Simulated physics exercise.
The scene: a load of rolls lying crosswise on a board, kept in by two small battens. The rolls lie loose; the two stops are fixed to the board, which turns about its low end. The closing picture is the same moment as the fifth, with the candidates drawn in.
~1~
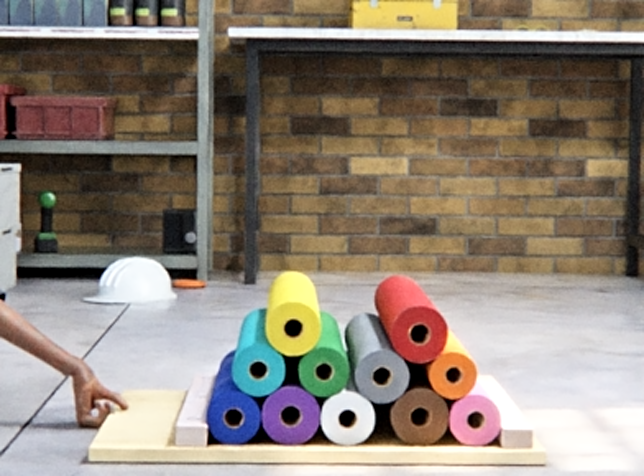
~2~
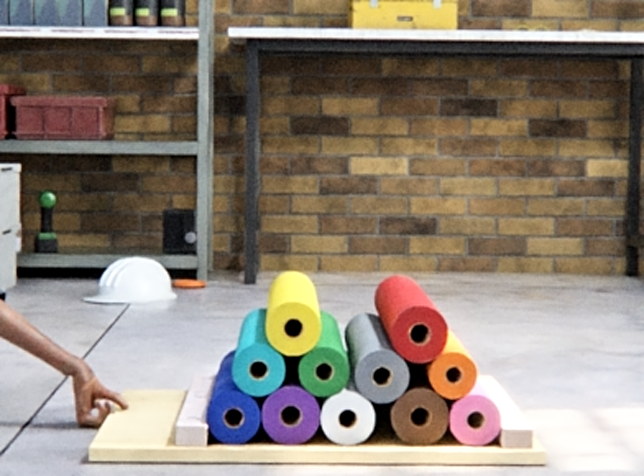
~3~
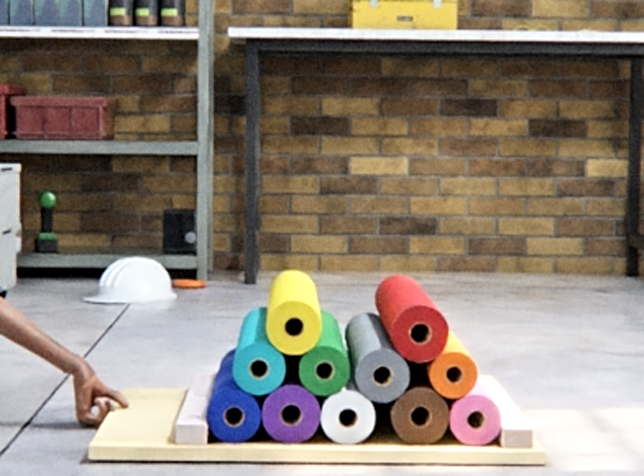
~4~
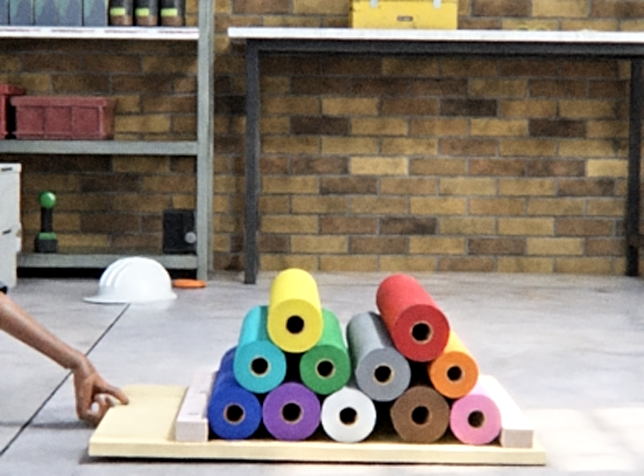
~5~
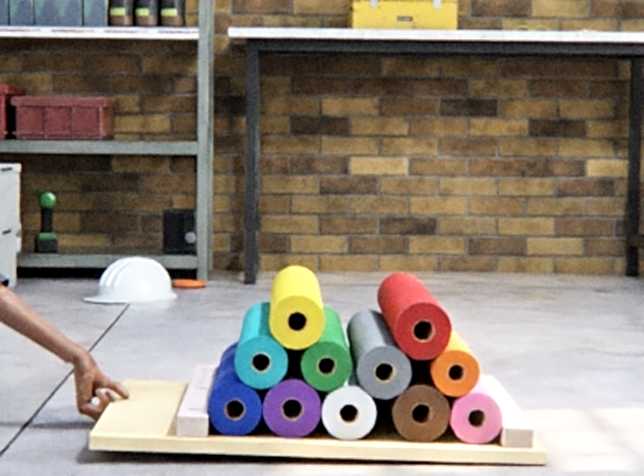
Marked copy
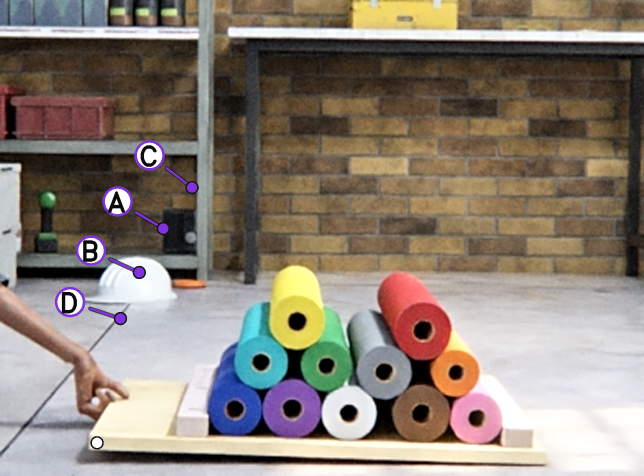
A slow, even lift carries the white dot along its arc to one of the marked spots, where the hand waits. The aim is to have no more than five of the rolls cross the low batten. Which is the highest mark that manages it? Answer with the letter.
No higher than A.
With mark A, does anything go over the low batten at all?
Yes, at A.
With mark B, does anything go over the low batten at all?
Yes.
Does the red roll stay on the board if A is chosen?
The red roll: No.
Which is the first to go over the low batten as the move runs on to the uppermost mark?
The orange one.
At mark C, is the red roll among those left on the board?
No, with C.
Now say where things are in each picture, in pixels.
The first frame shows purple roll (291, 416); white roll (348, 419); brown roll (420, 417).
The second frame shows brown roll (420, 417); pink roll (476, 420).
The third frame shows board (315, 413); blue roll (234, 416); turquoise roll (259, 368); orange roll (454, 375).
The fourth frame shows board (315, 411); blue roll (234, 413); purple roll (292, 412).
The fifth frame shows board (316, 409); blue roll (235, 409); purple roll (292, 409).
On the marked copy, A at (163, 229); B at (139, 273); C at (192, 188); D at (120, 319); the white dot at (97, 443).
Following A. Soon after the start, board at 17°.
Later, board at 30°.
In the end, board at 30°, five over the low batten.
As for the rest, B five over the low batten; C six over the low batten; D two over the low batten (orange, red).
